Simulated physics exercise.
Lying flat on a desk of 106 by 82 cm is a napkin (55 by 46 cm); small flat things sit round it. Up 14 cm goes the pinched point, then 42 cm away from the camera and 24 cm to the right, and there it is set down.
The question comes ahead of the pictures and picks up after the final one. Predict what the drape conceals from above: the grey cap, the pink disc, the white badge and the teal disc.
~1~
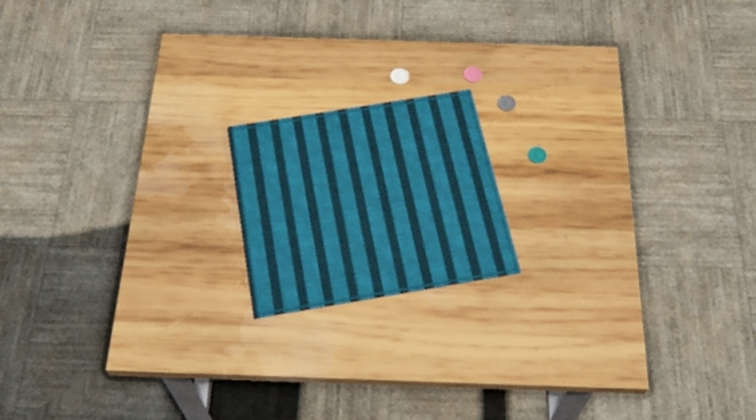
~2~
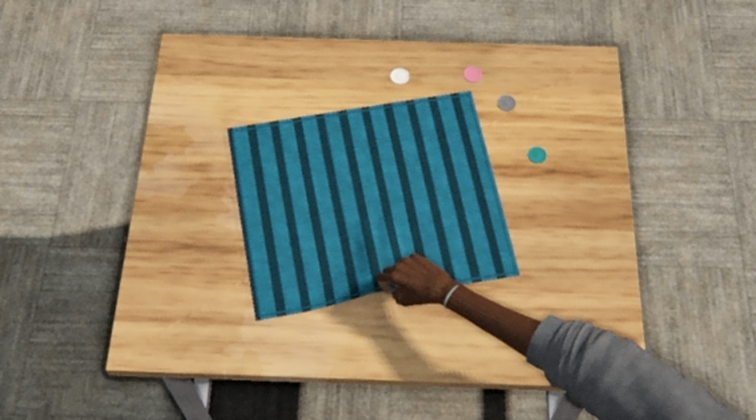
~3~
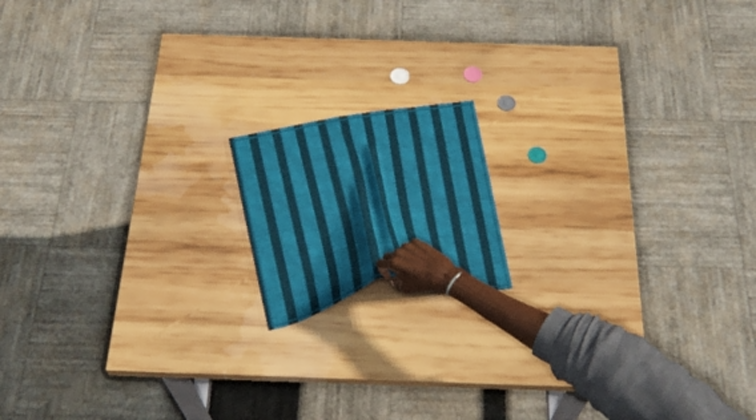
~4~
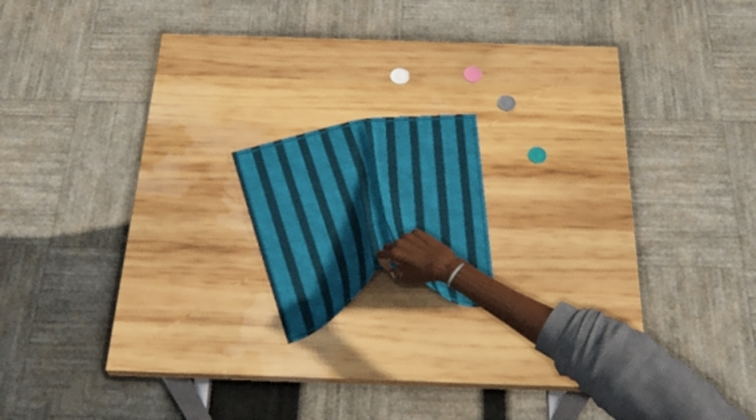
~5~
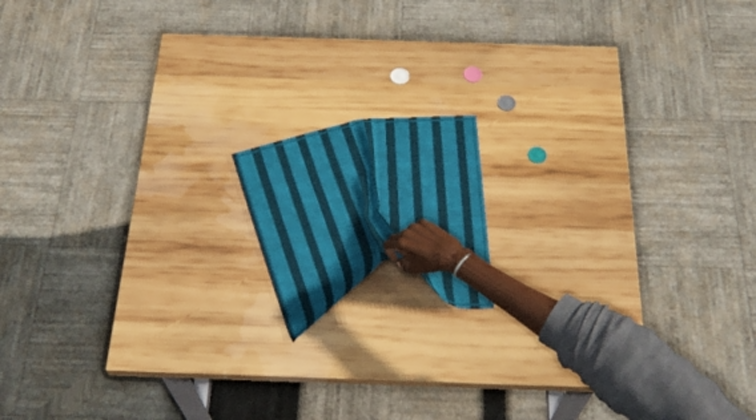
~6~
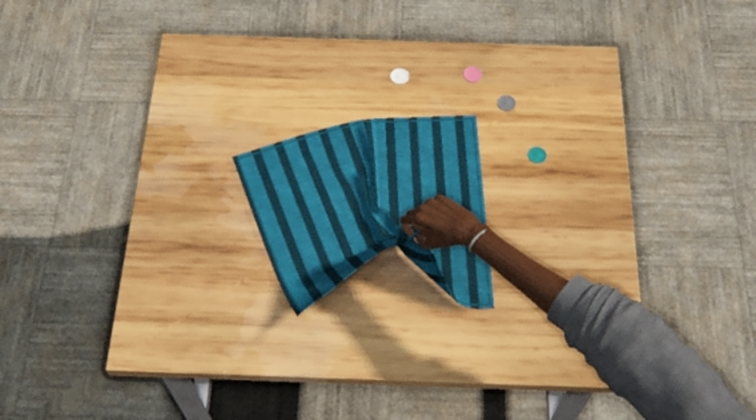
In order: The grey cap still shows; the pink disc stays uncovered; the white badge still shows; the teal disc gets covered.
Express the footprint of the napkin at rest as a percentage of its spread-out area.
50 %.
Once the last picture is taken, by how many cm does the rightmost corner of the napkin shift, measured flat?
That corner moves about 36 cm, measured flat, before it rests.
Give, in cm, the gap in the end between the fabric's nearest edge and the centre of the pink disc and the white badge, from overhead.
About 5 cm, 8 cm.
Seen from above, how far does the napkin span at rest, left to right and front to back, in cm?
58 by 36 cm.
Next, 55 % of it is down, spanning 57 by 40 cm, above no small thing.
Then, 45 % of it is down, spanning 59 by 32 cm, above no small thing.
After that, 50 % of it is down, spanning 57 by 36 cm, above teal disc.
Later, 55 % of it is down, spanning 57 by 36 cm, above teal disc.
At the end, 50 % of it is down, spanning 57 by 36 cm, above teal disc.
